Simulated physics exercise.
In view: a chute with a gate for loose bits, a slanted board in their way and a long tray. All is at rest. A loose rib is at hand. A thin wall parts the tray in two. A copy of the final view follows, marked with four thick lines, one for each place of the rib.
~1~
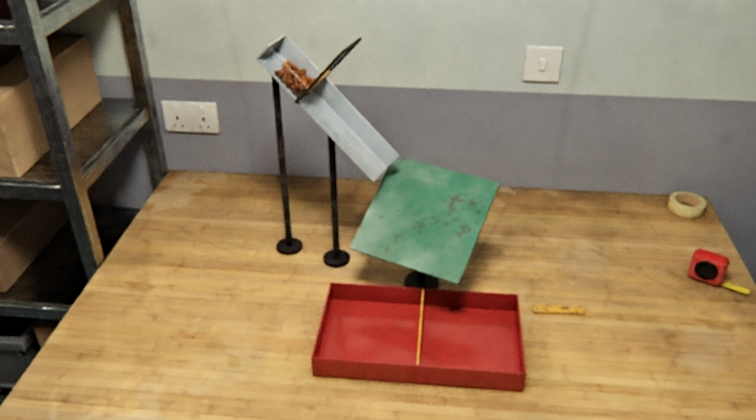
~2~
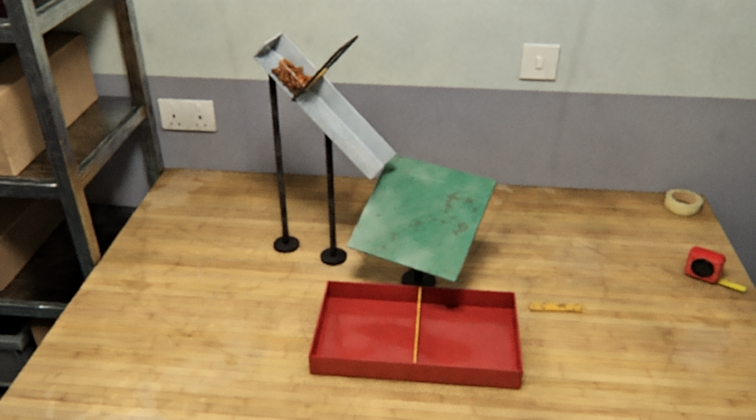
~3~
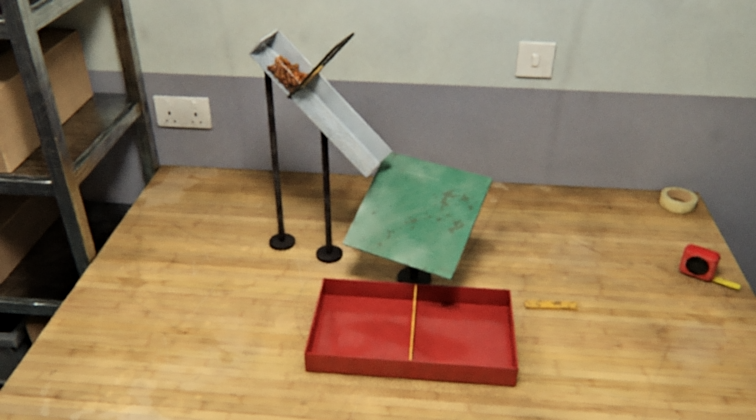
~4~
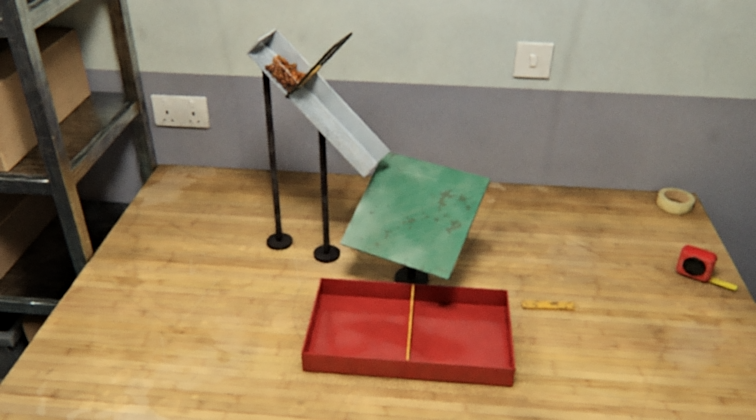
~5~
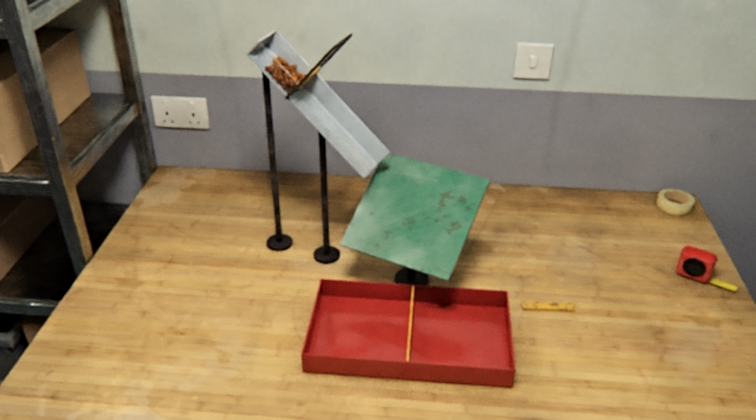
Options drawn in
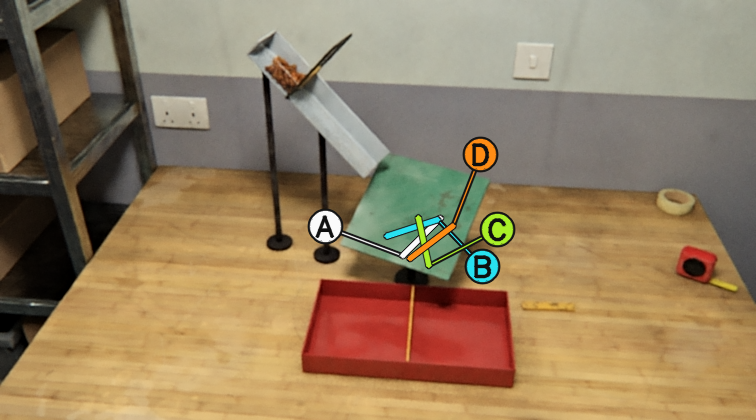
Green slanted board standing between a raised grey chute holding brown bits and a divided red tray, everything on the table staying still.
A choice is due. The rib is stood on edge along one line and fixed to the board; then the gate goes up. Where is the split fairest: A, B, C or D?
Take C.
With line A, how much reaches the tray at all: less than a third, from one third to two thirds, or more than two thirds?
More than two thirds.
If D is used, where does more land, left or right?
More lands on the left.
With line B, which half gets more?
Left.
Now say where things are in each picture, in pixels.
The first picture shows load behind the gate at (300, 81), cereal balls; lip of the chute at (380, 174), sloping fairly steeply.
The second picture shows middle of the board at (421, 214), tilted fairly steeply; middle of its low edge at (399, 264); of its high edge at (442, 166).
The third picture shows front corners of the tray at (305, 353) and (518, 368); front end of its middle wall at (410, 361); gate still shut at (313, 74).
The fourth picture shows middle of the load at (291, 76); lip at (371, 170).
The fifth picture shows middle of the load at (290, 77); lip at (371, 171).
On the marked copy, line A from (440, 218) to (402, 255); line B from (437, 219) to (386, 236); line C from (418, 217) to (428, 265); line D from (453, 225) to (409, 258).
With A, of what is caught, nearly all in the left half, a small part in the right.
With B, of what is caught, most in the left half, a small part in the right.
With C, of what is caught, about half in the left half, about half in the right.
With D, of what is caught, nearly all in the left half, a stray few in the right.
